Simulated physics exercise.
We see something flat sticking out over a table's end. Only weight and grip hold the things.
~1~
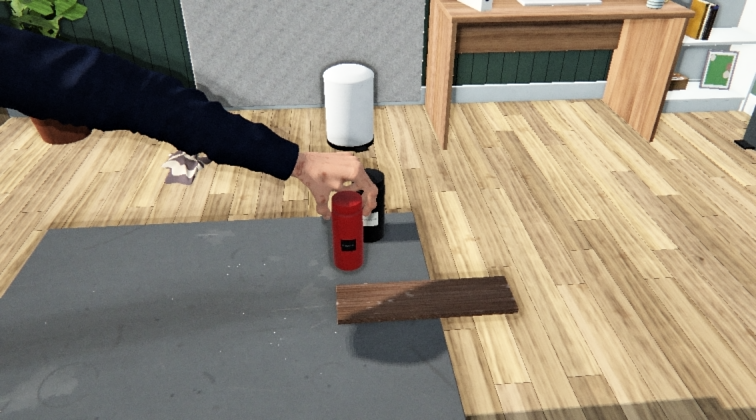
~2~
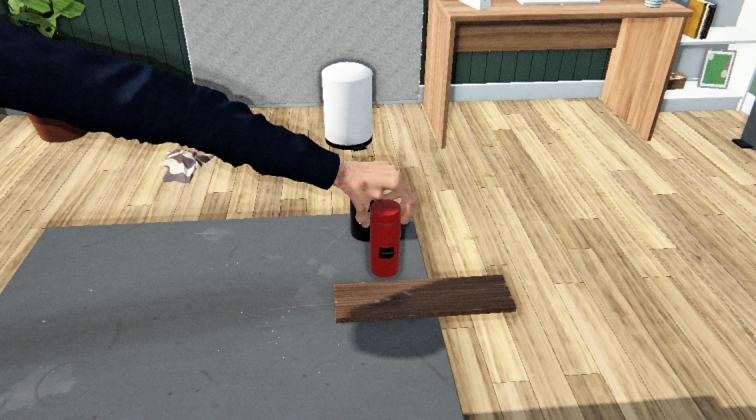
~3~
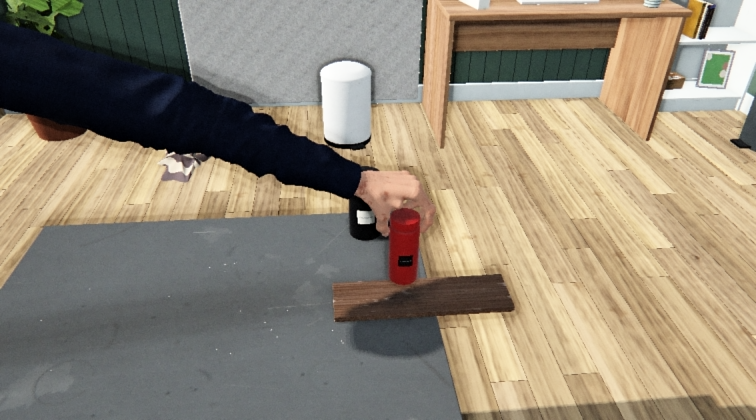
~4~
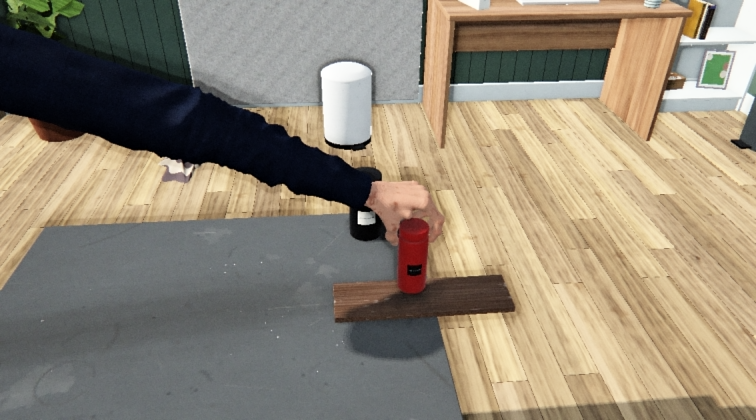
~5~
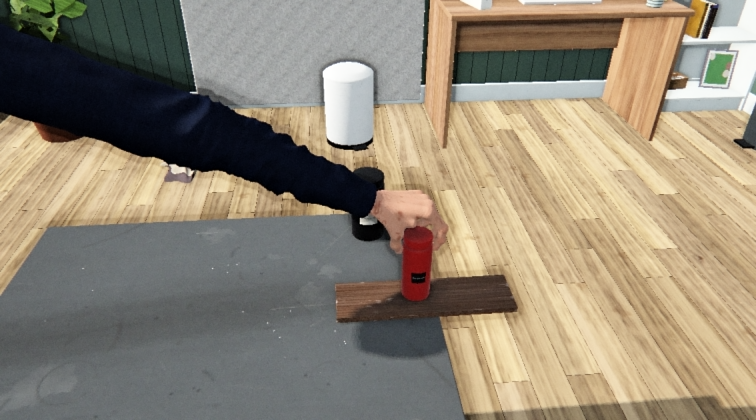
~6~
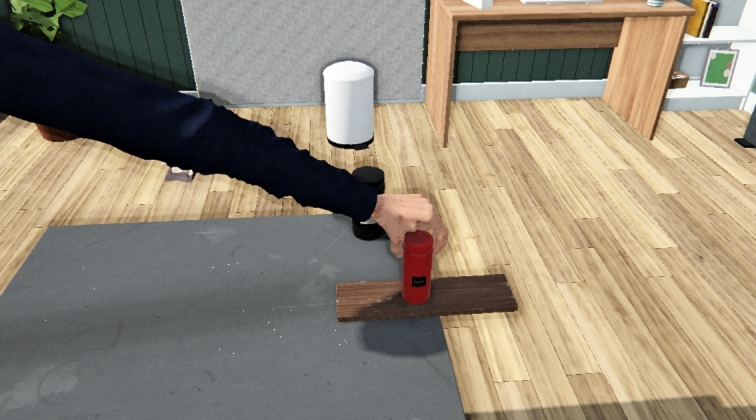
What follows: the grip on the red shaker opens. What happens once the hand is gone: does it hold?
In the end the board keeps its balance.
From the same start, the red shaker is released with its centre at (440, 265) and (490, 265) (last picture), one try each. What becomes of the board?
In the first case it holds; in the second case it goes over.
Then, 0.20 s past the last view, nothing moves.
Then, 0.60 s past the last view, red shaker resting near (417, 268).
Finally, all 3 still in place. Final places as the last picture's camera would see them, red shaker near (417, 268). The board stays on the table.
